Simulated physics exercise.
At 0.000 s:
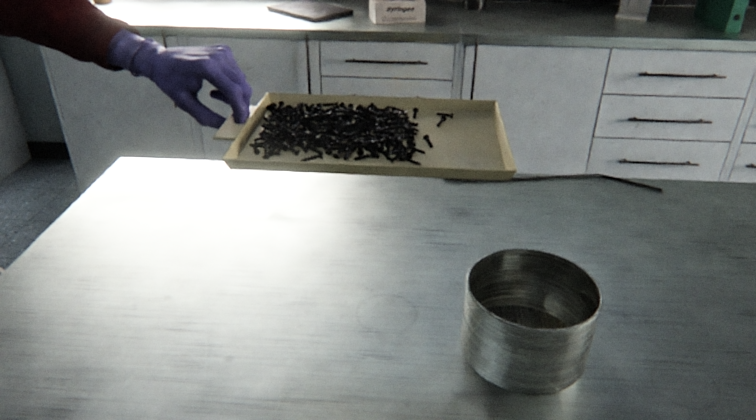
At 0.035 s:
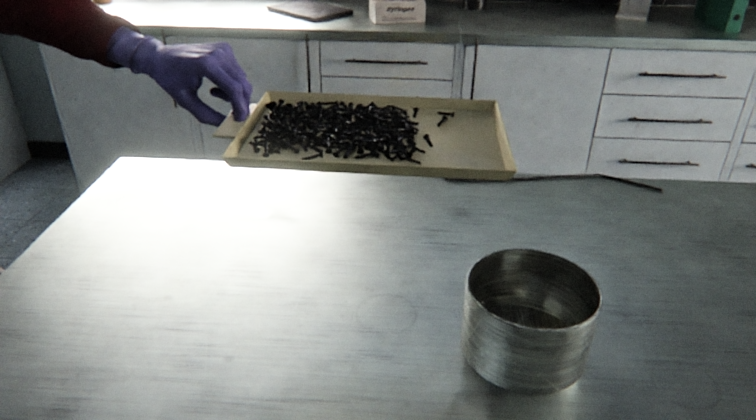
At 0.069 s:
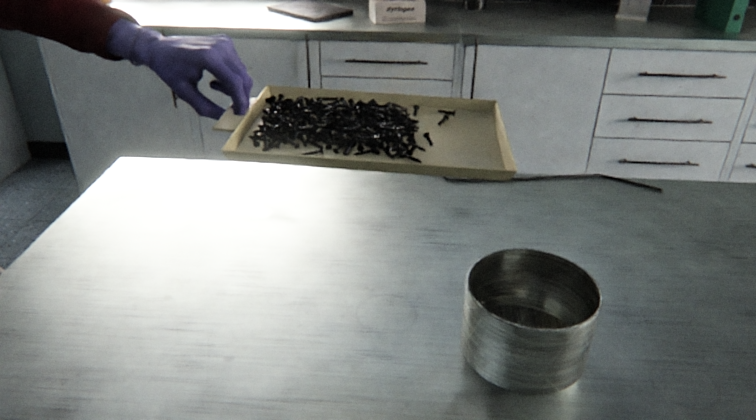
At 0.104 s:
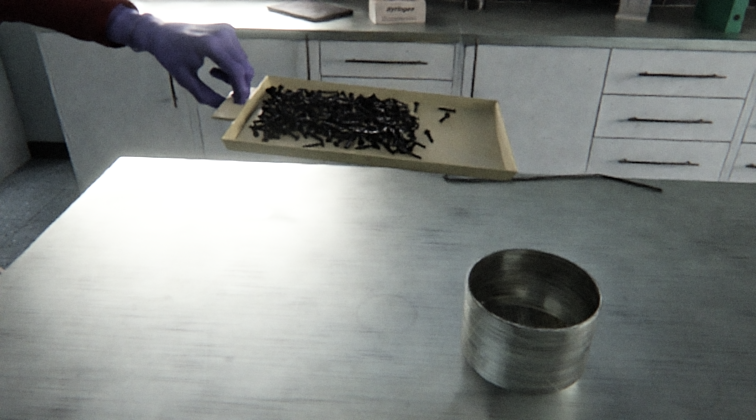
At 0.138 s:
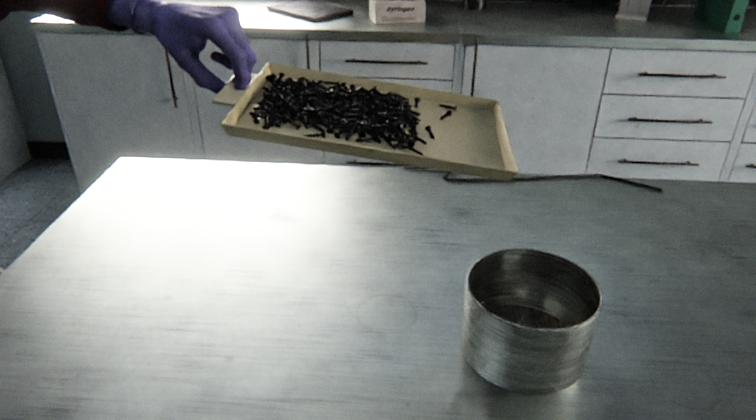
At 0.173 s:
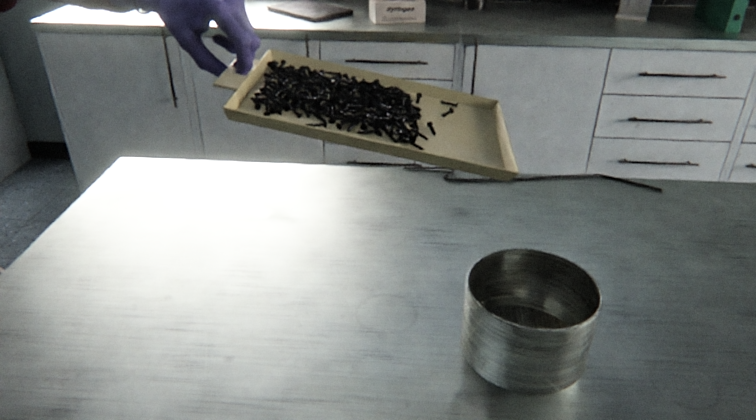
To begin with, a purple-gloved hand holds a shallow rimmed tray of small black screws almost level above a grey table, with a round metal pot at the lower right. The hand then lifts the tray's left end steadily, slanting it down toward the right, while the screws stay bunched toward the left.
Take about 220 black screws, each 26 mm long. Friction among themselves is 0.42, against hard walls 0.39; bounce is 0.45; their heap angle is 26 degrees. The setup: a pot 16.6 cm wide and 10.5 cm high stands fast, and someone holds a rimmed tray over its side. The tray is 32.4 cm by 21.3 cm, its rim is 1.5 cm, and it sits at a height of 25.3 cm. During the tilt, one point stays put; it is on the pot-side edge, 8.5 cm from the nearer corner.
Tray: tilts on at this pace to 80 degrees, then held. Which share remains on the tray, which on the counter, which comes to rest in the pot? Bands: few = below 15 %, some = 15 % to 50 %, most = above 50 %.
Tray: Few, counter: Most, pot: Some.
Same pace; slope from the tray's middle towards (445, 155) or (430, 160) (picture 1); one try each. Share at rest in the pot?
The share comes to roughly 80 in a hundred, then roughly 90 in a hundred.
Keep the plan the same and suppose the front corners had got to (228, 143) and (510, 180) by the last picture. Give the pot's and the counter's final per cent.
Pot 55; counter 45.
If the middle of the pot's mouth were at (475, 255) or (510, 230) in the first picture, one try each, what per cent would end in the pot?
I'd say some 5 per cent for the first and some 30 per cent for the second.
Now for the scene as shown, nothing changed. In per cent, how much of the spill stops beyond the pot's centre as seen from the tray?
I'd put it close to 100 per cent.
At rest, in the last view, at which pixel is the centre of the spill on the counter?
Middle of the spill at rest: Roughly (595, 288).
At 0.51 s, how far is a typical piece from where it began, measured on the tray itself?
5 cm.
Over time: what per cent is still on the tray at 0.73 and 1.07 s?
The figures go 65 and then 0.
Then, at 0.51 s, tilt 45 degrees; the tray holds 100 %, the pot 0 %.
After 0.73 s, tilt 67 degrees; the tray holds 65 %, the pot 0 %.
After 1.07 s, tilt 80 degrees; the tray holds 0 %, the pot 20 %.
In the end, at 2.3 s, tray 0 %, counter 75 %, pot 25 %.
